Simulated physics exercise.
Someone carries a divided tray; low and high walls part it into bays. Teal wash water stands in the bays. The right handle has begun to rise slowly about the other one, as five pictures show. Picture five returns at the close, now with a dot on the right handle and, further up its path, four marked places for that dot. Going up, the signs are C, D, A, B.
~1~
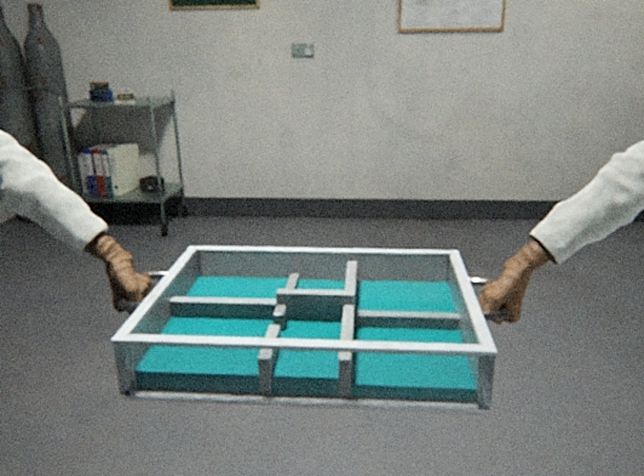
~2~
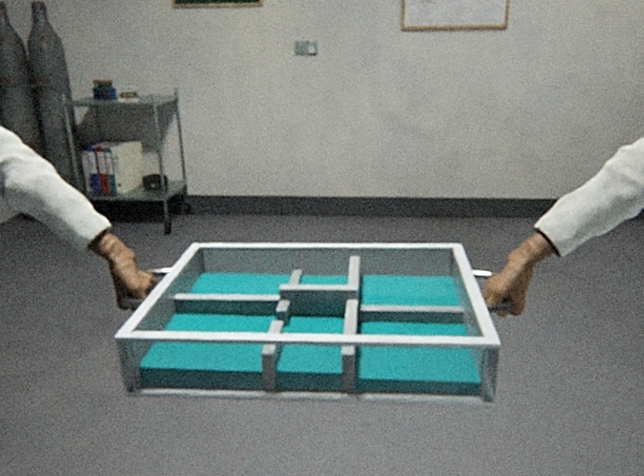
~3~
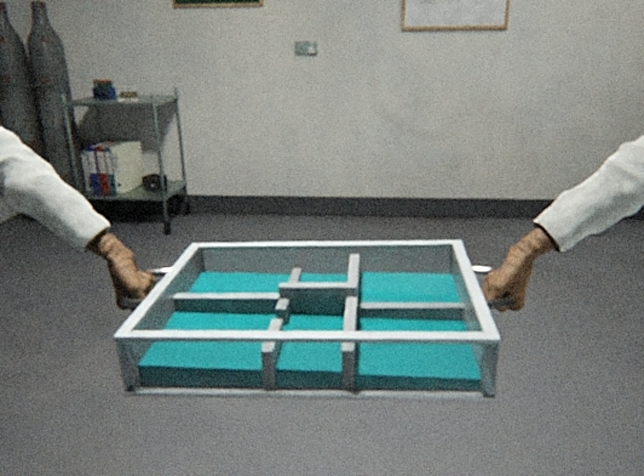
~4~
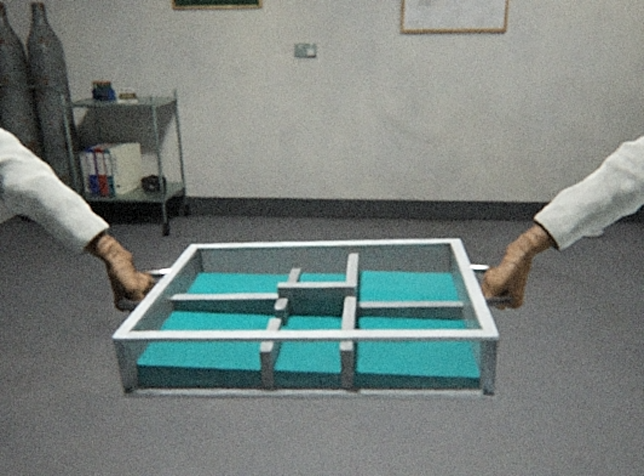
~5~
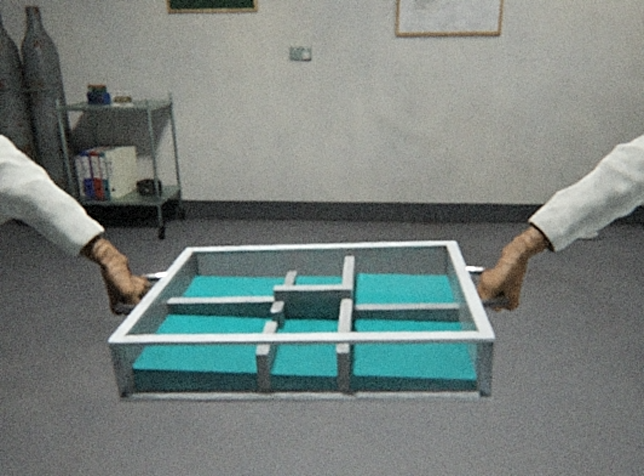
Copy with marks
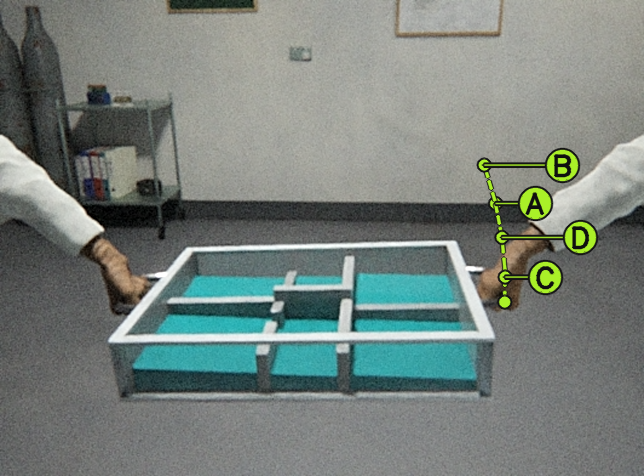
The clip shows two hands in white sleeves holding a clear-sided tray by its side handles, with teal liquid among grey dividing walls. The tray shifts slightly and tilts a little down to the left, while the liquid barely moves.
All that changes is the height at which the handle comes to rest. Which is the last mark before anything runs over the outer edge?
B will do.
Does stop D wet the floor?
No.
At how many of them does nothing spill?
All of the four.
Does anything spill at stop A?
No, that is safe.
On the marked copy, A at (495, 203); B at (484, 165); C at (505, 277); D at (502, 237).
For stop A, nothing spills; the front left bay holds the most.
For stop B, nothing spills; the front left bay holds the most.
For stop C, nothing spills; the front left bay holds the most.
For stop D, nothing spills; the front left bay holds the most.
